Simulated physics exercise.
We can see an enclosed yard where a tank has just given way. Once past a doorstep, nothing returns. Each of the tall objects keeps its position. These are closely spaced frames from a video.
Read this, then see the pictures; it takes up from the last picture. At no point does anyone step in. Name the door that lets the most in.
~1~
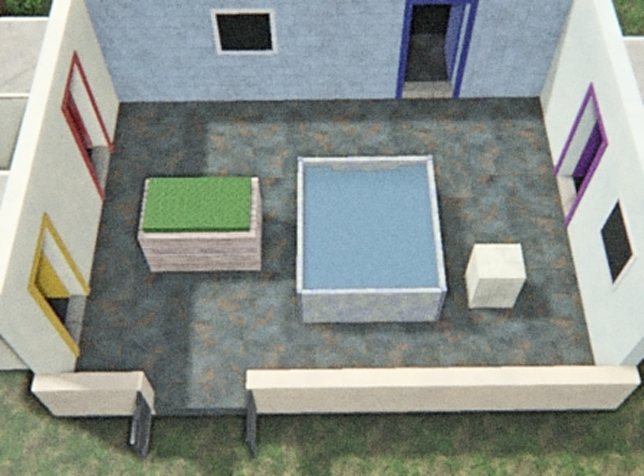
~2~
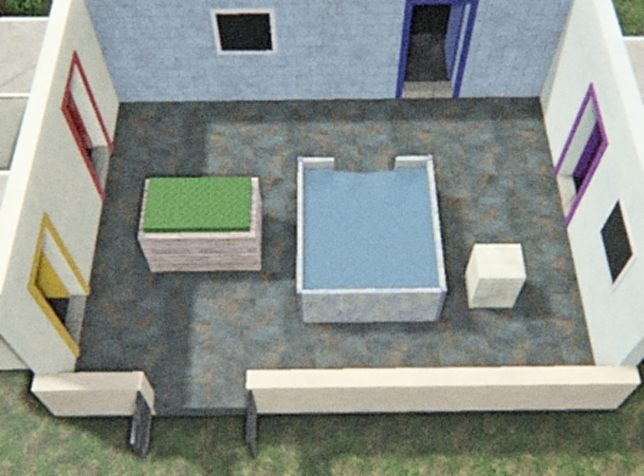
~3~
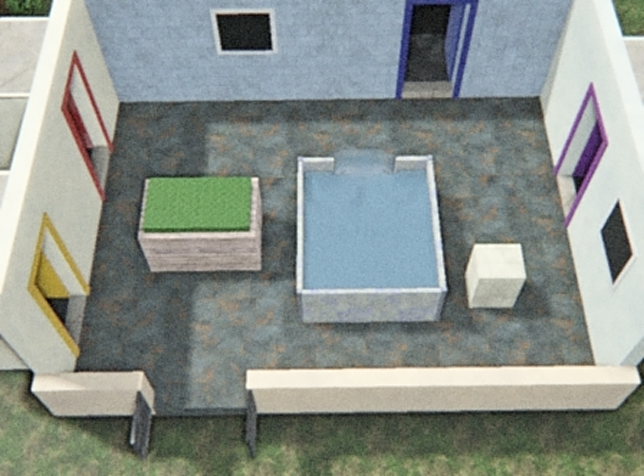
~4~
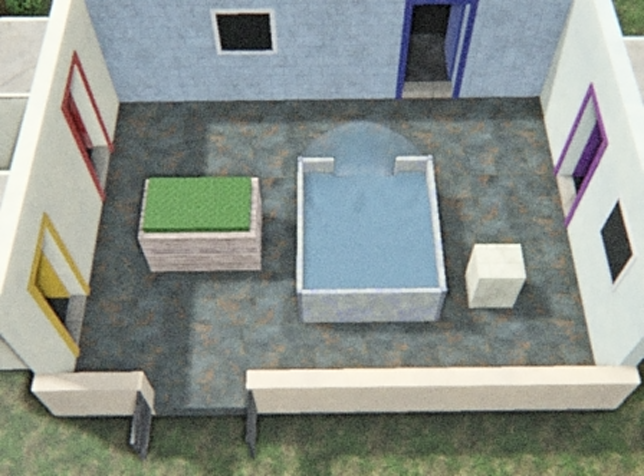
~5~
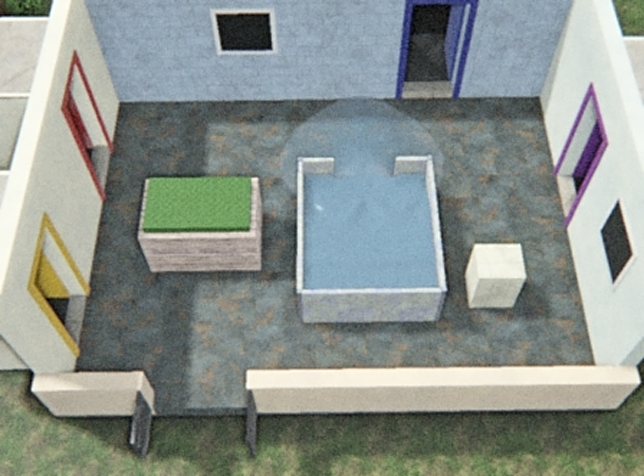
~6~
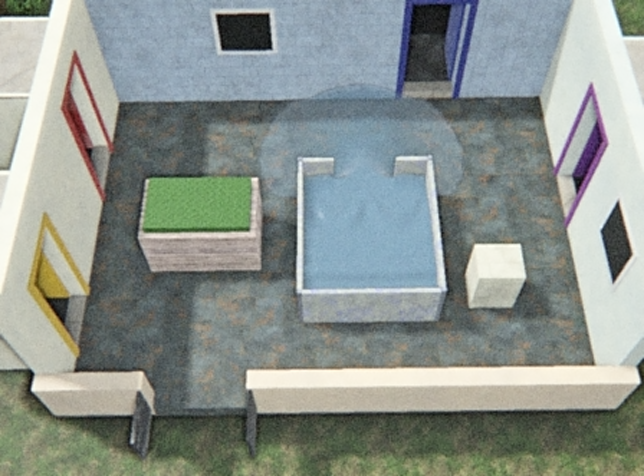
Blue.
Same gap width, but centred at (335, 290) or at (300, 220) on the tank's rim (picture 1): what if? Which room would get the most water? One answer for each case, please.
Taking the cases in order: The yellow one, then the one in yellow.
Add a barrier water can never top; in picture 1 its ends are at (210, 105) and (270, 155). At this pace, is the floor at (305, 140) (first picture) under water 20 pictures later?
It would be submerged.
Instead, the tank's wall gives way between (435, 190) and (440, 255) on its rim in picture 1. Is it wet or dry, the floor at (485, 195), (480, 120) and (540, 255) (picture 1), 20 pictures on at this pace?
The first spot is soaked through, the second is soaked through, the third is soaked through.
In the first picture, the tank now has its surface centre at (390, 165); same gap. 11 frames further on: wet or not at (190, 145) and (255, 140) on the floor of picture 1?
The first point is taken by the flood and the second is taken by the flood.
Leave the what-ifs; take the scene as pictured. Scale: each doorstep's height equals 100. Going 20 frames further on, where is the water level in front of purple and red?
In order: Roughly 160 and 100 in a hundred.
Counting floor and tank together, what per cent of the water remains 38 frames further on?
96 percent or thereabouts.
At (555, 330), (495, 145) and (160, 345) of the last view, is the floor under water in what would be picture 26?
As listed: Wet, under water, not flooded.
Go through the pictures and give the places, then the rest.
Still water in the water tank at (368, 224), in the first picture.
The front is at a hidden place, out from the gap on the water tank's far side, in the second picture.
The front is at (381, 153), out from the gap on the water tank's far side, in the third picture.
The front is at (369, 123), out from the gap on the water tank's far side, in the fourth picture.
Water pours out on the water tank's far side and has run to (374, 100), in the fifth picture.
Water pours out on the water tank's far side and has run to (418, 99), in the sixth picture.
A moment on, water covers 25 % of the floor; purple door not reached, blue door a trickle in, red door not reached, yellow door not reached.
Next, water covers 30 % of the floor; purple door not reached, blue door some in, red door not reached, yellow door not reached.
Then, water covers 60 % of the floor; purple door a trickle in, blue door a lot in, red door wet at the sill, nothing in, yellow door wet at the sill, nothing in.
Later, water covers 85 % of the floor; purple door some in, blue door a lot in, red door a trickle in, yellow door a trickle in.
In the end, water covers 100 % of the floor; purple door some in, blue door a lot in, red door a trickle in, yellow door some in; the blue door has let in the most.
